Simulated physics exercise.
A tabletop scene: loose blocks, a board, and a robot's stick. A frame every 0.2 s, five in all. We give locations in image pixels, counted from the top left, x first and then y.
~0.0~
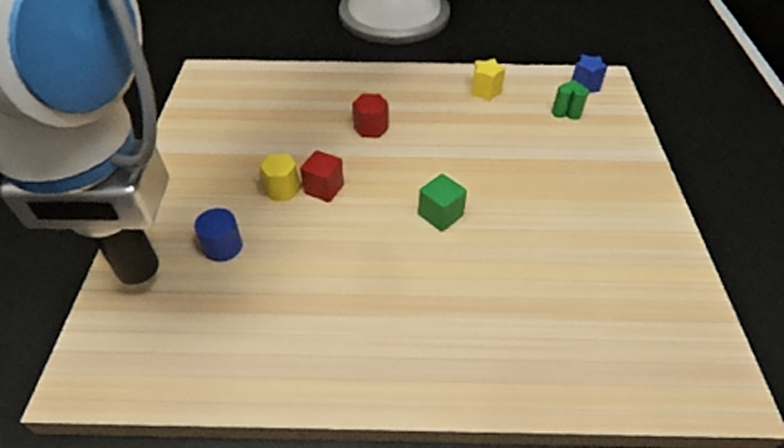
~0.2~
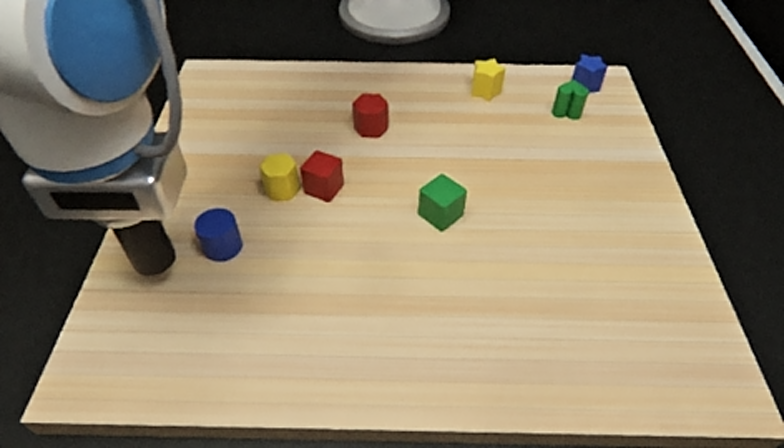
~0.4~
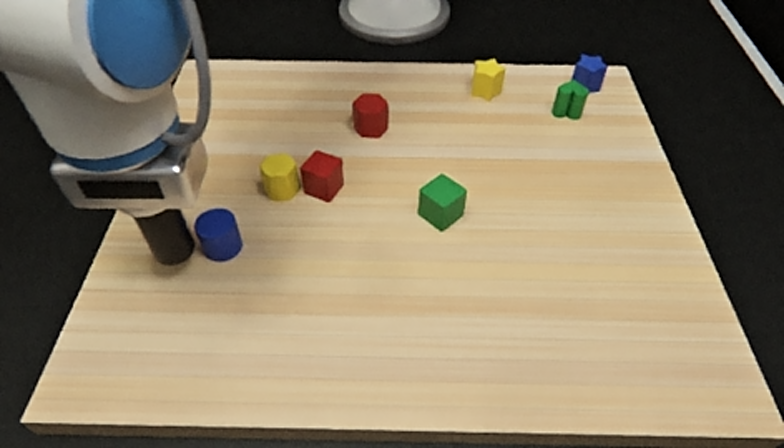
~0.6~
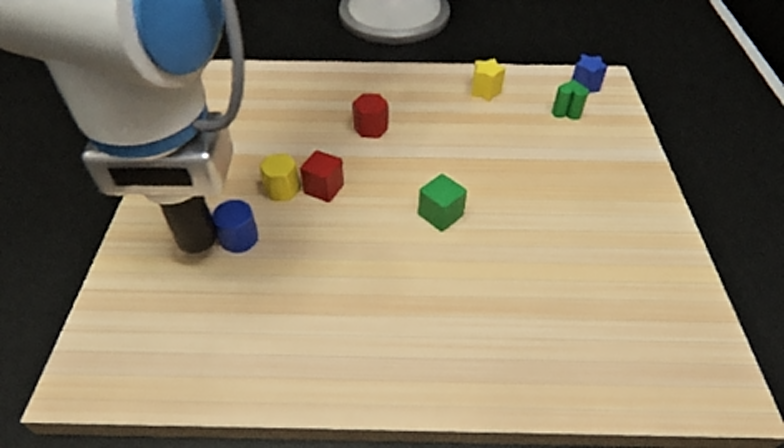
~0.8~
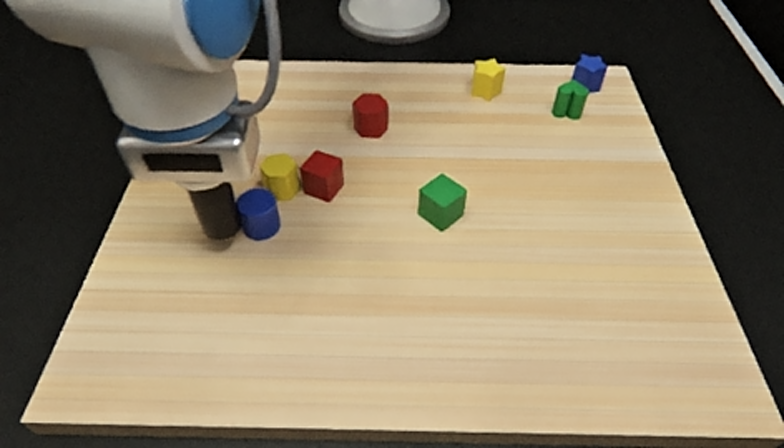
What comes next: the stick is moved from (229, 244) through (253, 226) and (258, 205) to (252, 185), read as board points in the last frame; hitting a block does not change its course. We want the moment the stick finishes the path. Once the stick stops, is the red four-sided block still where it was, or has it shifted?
That one stays where it is.
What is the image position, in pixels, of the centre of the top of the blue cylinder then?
Its top centre lands on (292, 182).
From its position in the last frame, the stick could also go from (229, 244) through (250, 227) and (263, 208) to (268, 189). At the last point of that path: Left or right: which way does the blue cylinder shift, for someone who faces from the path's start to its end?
It heads right.
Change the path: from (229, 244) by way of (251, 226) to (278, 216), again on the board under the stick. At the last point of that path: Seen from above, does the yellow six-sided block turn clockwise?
I'd say no.
What follows on the original path. Halfway along, stick (255, 197); blue cylinder (291, 183); yellow six-sided block (282, 160), turned 20° anticlockwise.
At the end, stick (247, 167); blue cylinder (292, 182); yellow six-sided block (281, 156); red four-sided block not moved.
